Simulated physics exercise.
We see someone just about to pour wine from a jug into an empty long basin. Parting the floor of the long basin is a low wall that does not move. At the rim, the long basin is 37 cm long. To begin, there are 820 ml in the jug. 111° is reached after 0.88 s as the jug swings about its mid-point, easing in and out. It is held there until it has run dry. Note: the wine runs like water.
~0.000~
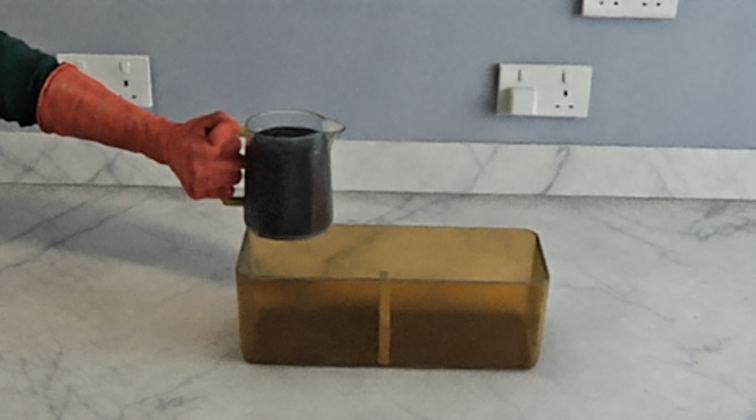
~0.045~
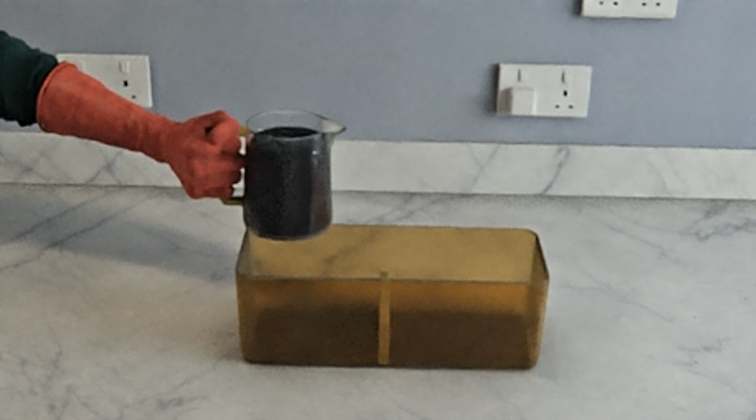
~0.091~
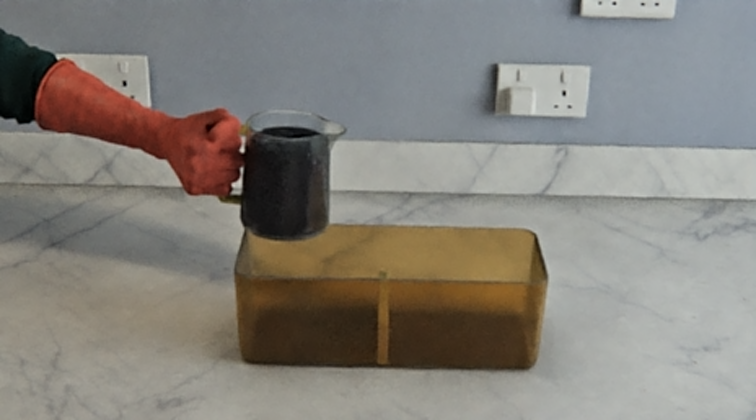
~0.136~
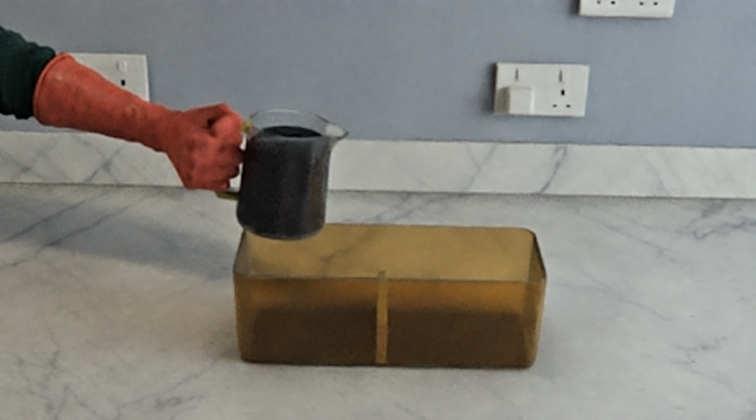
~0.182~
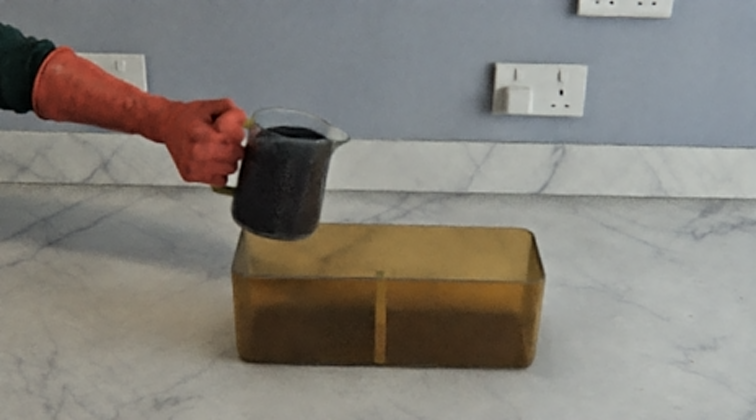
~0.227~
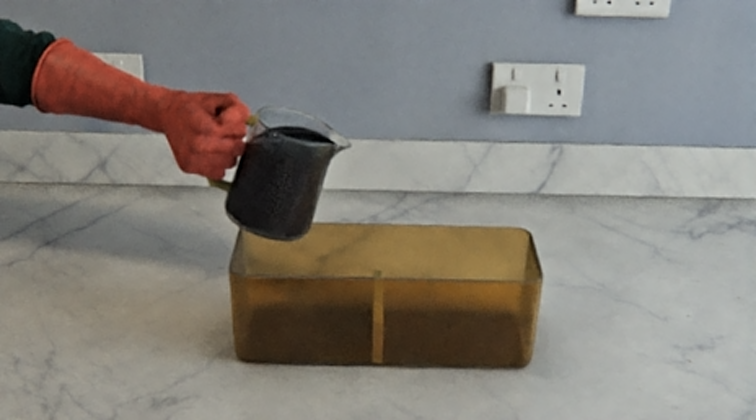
A red-gloved hand holding a glass jug of dark liquid above a long amber basin, slowly tilting it to the right.
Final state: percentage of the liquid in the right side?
Approximately 56 %.
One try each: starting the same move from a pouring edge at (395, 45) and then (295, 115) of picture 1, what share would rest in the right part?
90 per cent first, 5 per cent second.
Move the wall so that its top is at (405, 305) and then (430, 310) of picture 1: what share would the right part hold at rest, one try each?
Respectively 25 and 5 %.
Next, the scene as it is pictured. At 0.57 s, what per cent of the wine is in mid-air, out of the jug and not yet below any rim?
I'd put it at about 14 percent.
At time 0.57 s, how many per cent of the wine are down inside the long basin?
Near 10 in a hundred.
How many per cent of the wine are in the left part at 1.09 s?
I'd say near 40 percent.
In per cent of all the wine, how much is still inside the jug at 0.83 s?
Roughly 24 per cent.
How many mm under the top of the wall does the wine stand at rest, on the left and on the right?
Some 40 mm on the left and 38 mm on the right.
After 0.57 s the tilt is 81° and 77 per cent is still to pour, 0 is left of the wall and 9 right of it.
After 0.83 s the tilt is 110° and 24 per cent is still to pour, 19 is left of the wall and 47 right of it.
After 1.09 s the tilt is 111° and 3 per cent is still to pour, 40 is left of the wall and 56 right of it.
After 1.38 s the tilt is 111° and 0 per cent is still to pour, 43 is left of the wall and 56 right of it.
In the end 43 per cent lies left of the wall, 56 right of it and 0 outside.
